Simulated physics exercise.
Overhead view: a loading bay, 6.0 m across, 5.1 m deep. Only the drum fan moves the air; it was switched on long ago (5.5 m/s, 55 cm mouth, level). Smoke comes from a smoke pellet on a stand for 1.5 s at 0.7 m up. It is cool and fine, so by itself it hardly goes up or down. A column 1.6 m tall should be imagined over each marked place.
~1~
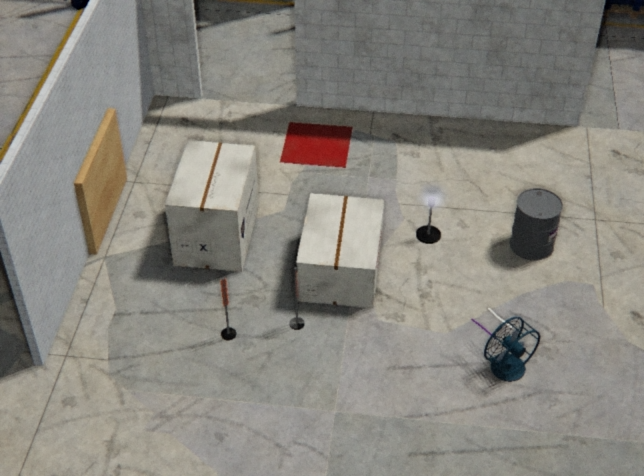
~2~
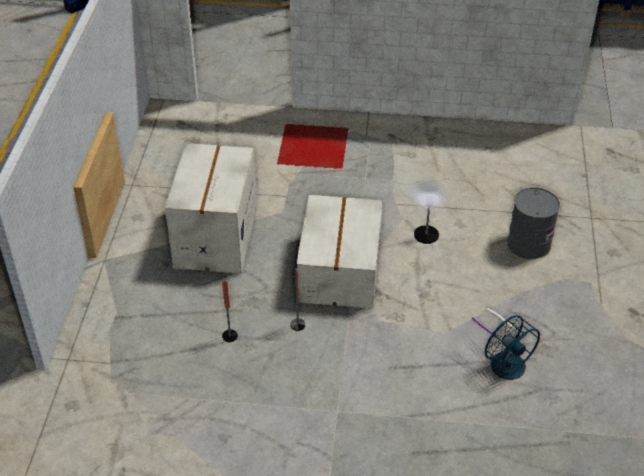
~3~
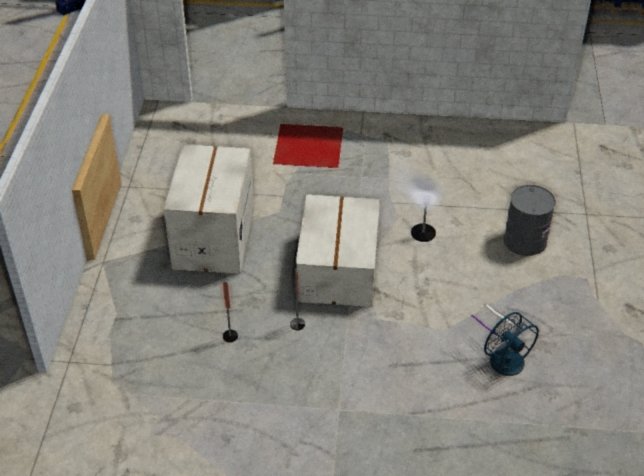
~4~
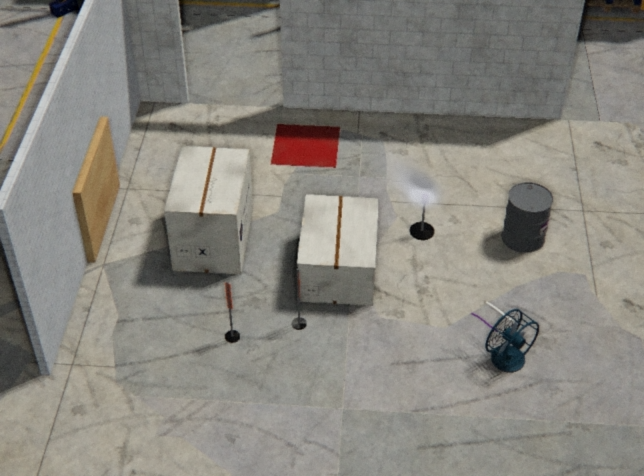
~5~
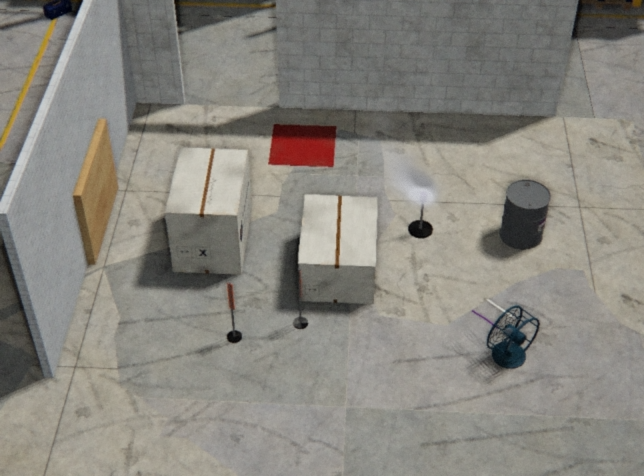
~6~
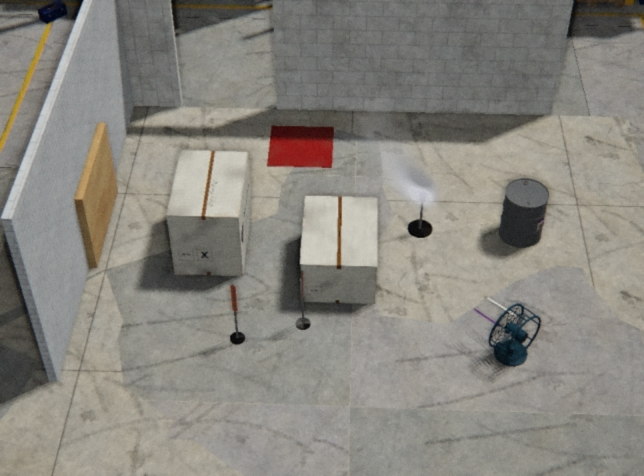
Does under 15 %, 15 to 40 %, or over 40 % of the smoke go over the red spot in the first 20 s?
In that time, between 15 and 40 % goes over it.
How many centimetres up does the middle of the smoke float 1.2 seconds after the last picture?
70 cm.
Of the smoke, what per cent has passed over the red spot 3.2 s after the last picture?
Roughly 30 per cent.
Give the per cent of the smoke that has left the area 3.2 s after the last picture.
About 15 %.
Then, 1.2 s after the last picture we count, 9 % has passed over the red spot, with 100 % still about or yet to come, and the middle of the rest is near (381, 115).
Then, 3.2 s after the last picture we count, 27 % has passed over the red spot, with 87 % still about or yet to come, and the middle of the rest is near (309, 42).
Then, 7.2 s after the last picture we count, 28 % has passed over the red spot, with 22 % still about or yet to come, and the middle of the rest is near (133, 99).
Then, 19.2 s after the last picture we count, 28 % has passed over the red spot, with 4 % still about or yet to come.
